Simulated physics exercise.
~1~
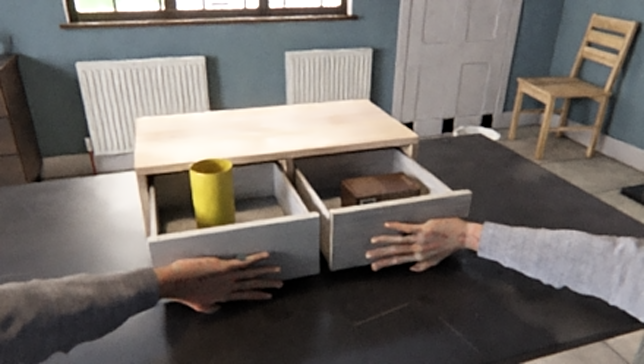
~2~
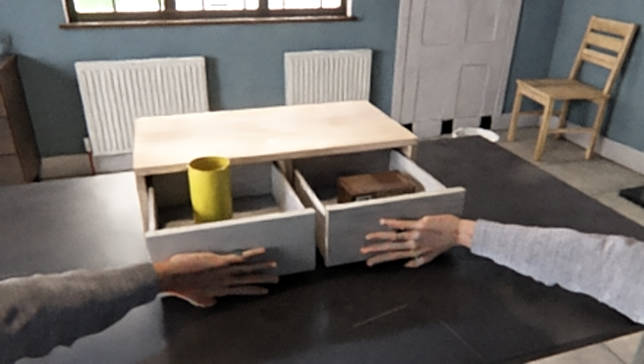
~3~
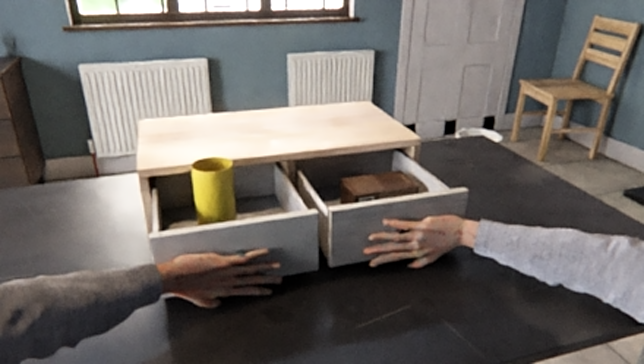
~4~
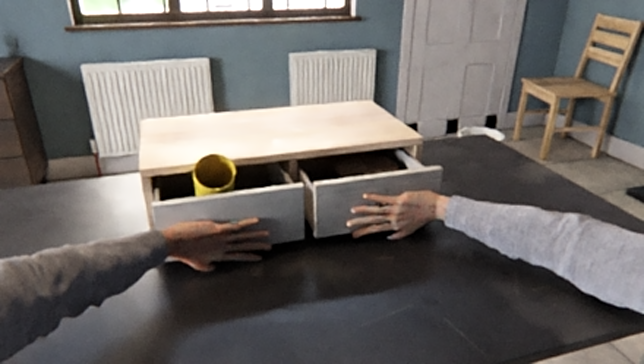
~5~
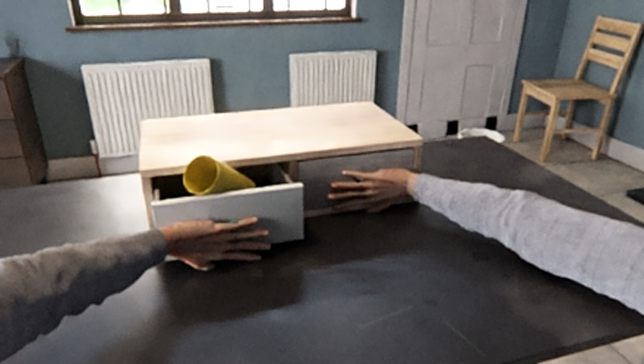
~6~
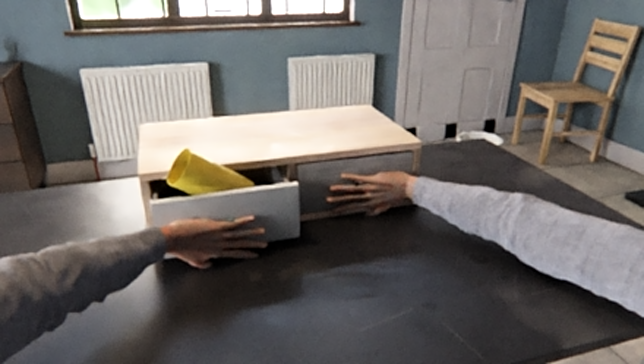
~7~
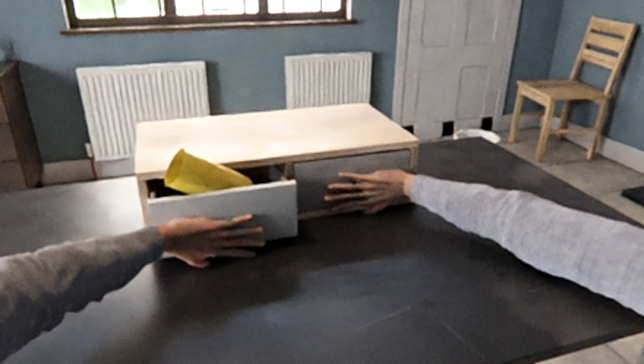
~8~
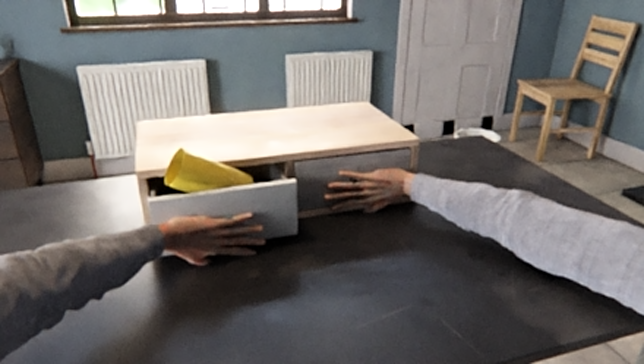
At first, two drawers stand open in a low wooden chest on a dark table, with a yellow beaker upright in the left one and a brown carton lying in the right one. A hand in a grey sleeve rests against each drawer front. Both hands then push the drawers inward, and the beaker begins to lean. The right drawer slides all the way in, hiding the carton, while the left drawer stops partway and the beaker tips further over. Finally, the hands stay in place, with the right drawer shut and the left still ajar, the tilted beaker sticking out of its top.
